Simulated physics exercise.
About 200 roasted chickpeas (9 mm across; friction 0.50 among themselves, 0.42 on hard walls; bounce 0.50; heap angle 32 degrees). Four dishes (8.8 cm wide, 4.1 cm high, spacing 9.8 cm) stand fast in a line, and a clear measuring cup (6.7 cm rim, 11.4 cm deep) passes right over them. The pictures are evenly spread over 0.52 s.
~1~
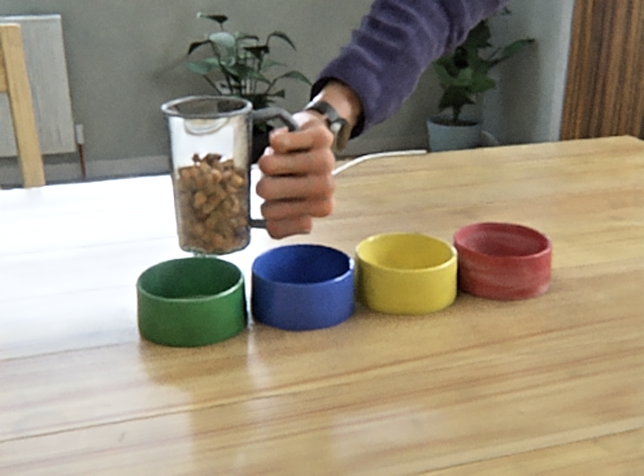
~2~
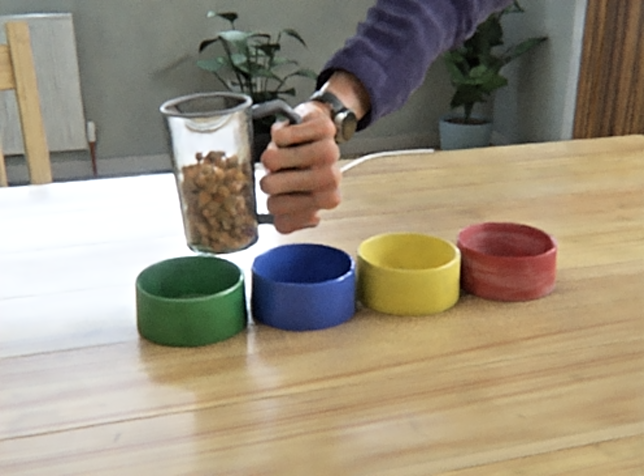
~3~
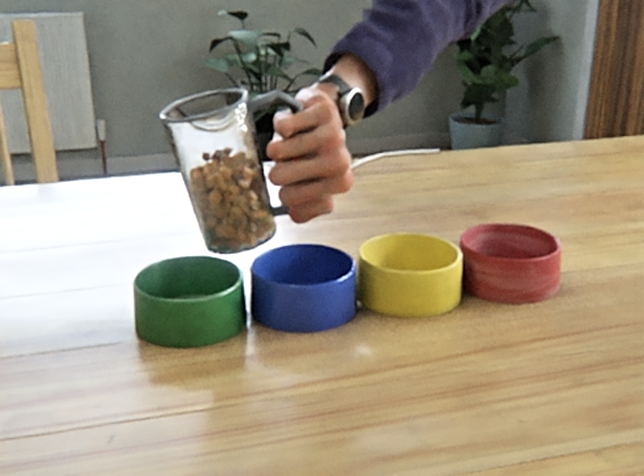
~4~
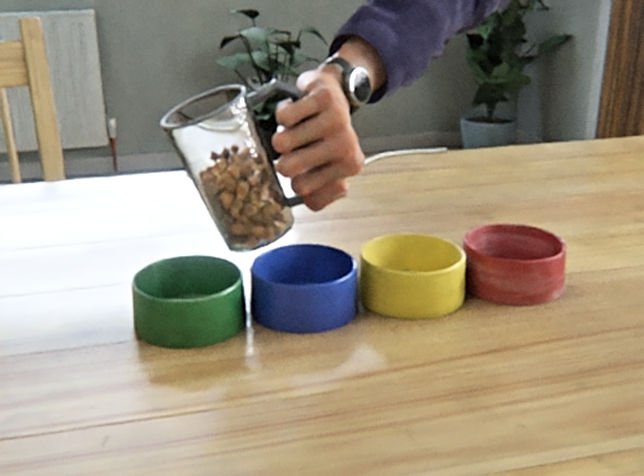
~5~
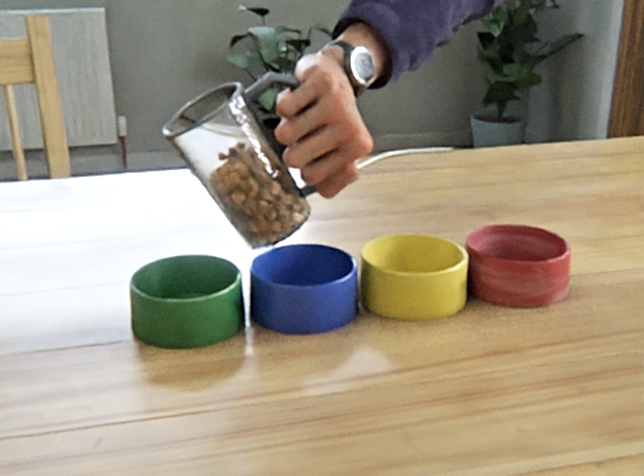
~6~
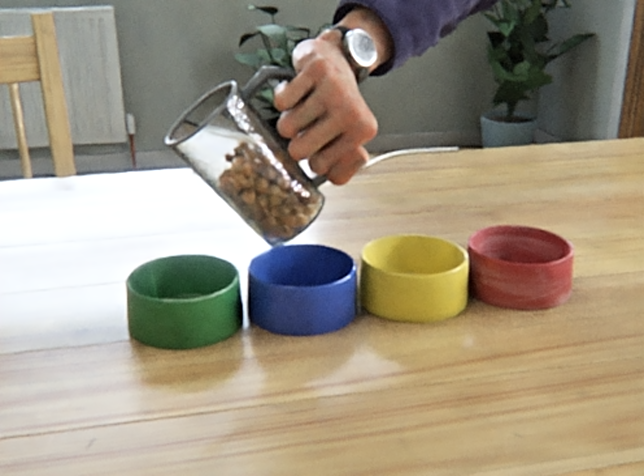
On a wooden table with potted plants behind, a hand holds a clear cup of small brown pieces above green, blue, yellow and red dishes, gradually tilting it to the left while moving it slightly right.
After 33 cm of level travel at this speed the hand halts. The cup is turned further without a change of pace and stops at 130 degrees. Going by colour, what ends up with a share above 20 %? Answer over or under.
Red dish: Under; blue dish: Over; green dish: Under; yellow dish: Under; on the counter: Under.
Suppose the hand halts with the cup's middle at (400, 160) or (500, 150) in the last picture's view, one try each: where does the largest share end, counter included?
The winner: Blue; blue.
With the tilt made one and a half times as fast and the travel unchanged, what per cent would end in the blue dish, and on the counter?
Then: Blue 50, counter 20.
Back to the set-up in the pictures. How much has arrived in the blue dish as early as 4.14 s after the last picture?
Near 100 per cent so far.
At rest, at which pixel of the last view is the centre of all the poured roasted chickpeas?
Near (300, 285).
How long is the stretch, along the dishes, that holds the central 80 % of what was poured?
Roughly 5 cm.
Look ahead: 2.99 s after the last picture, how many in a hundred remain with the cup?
About 0 per cent.
Then, 1.80 s after the last picture, tilt 130 degrees; cup holds 0 %, blue 100 %.
Then, 2.99 s after the last picture, tilt 130 degrees; cup holds 0 %, blue 100 %.
Then, 4.14 s after the last picture, tilt 130 degrees; cup holds 0 %, blue 100 %.
In the end, red 0 %, blue 100 %, green 0 %, yellow 0 %, counter 0 %.
